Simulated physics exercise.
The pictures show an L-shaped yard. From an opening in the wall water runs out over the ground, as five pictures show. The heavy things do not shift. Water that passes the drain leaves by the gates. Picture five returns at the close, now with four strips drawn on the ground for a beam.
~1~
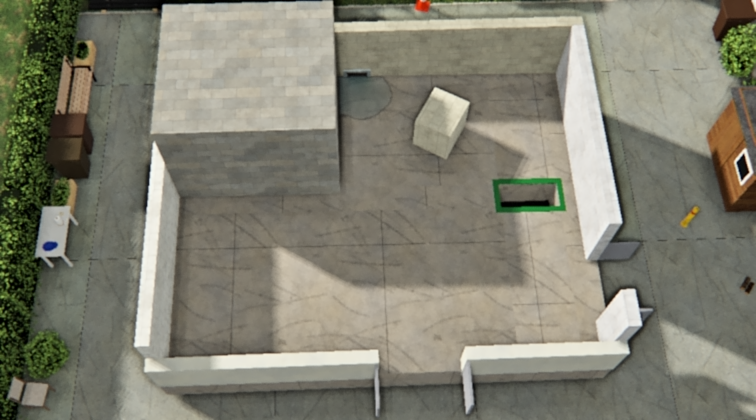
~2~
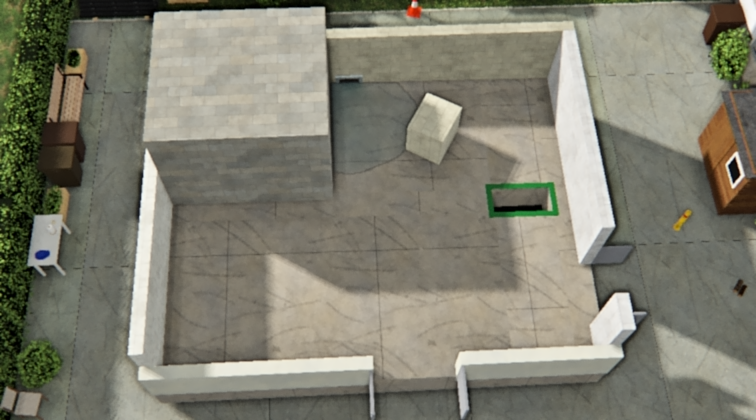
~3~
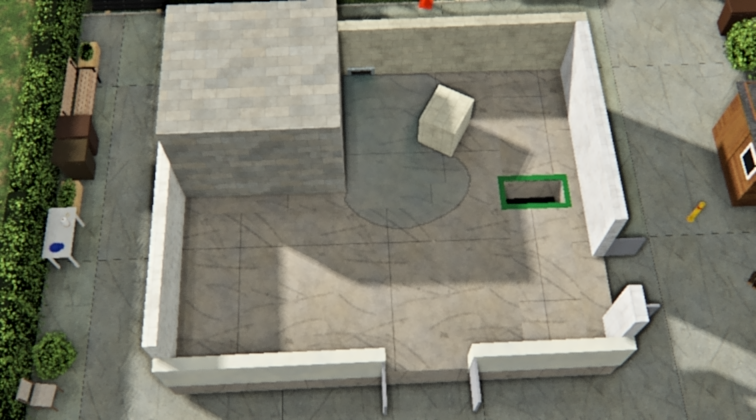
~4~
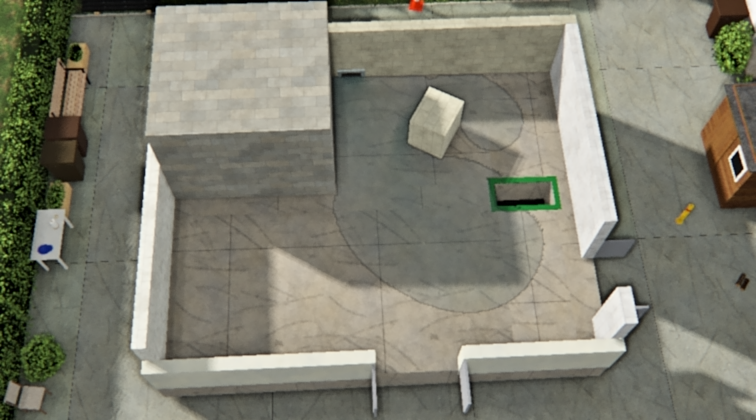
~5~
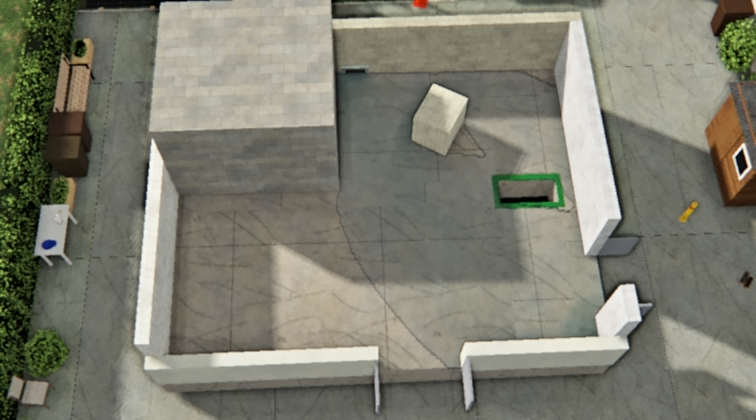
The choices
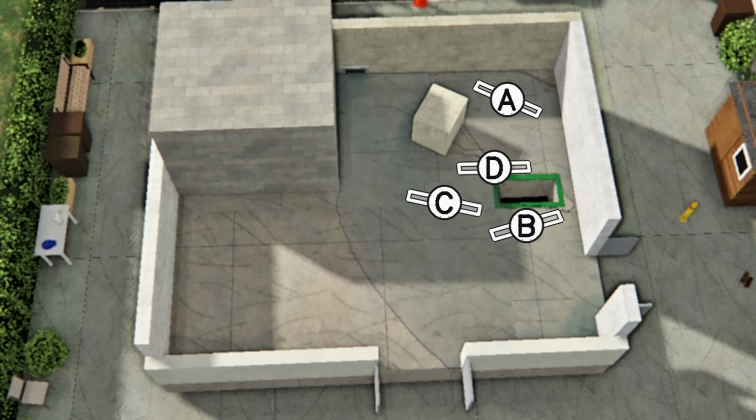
Water spreading from the back wall across an L-shaped walled yard, passing around a pale block and reaching a green-framed gully.
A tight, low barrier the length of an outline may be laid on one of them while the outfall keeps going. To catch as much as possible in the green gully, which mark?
I would pick position C.
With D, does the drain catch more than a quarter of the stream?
No.
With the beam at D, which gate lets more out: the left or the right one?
More leaves on the right.
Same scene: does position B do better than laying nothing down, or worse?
It is better.
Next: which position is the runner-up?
B it is.
In white, A from (476, 85) to (538, 112); B from (492, 235) to (559, 215); C from (408, 195) to (479, 210); D from (459, 168) to (528, 166).
With A, about 16 % of the stream goes into the green gully, about 84 % out by the gates.
With B, about 28 % of the stream goes into the green gully, about 72 % out by the gates.
With C, about 40 % of the stream goes into the green gully, about 60 % out by the gates.
With D, about 14 % of the stream goes into the green gully, about 86 % out by the gates.
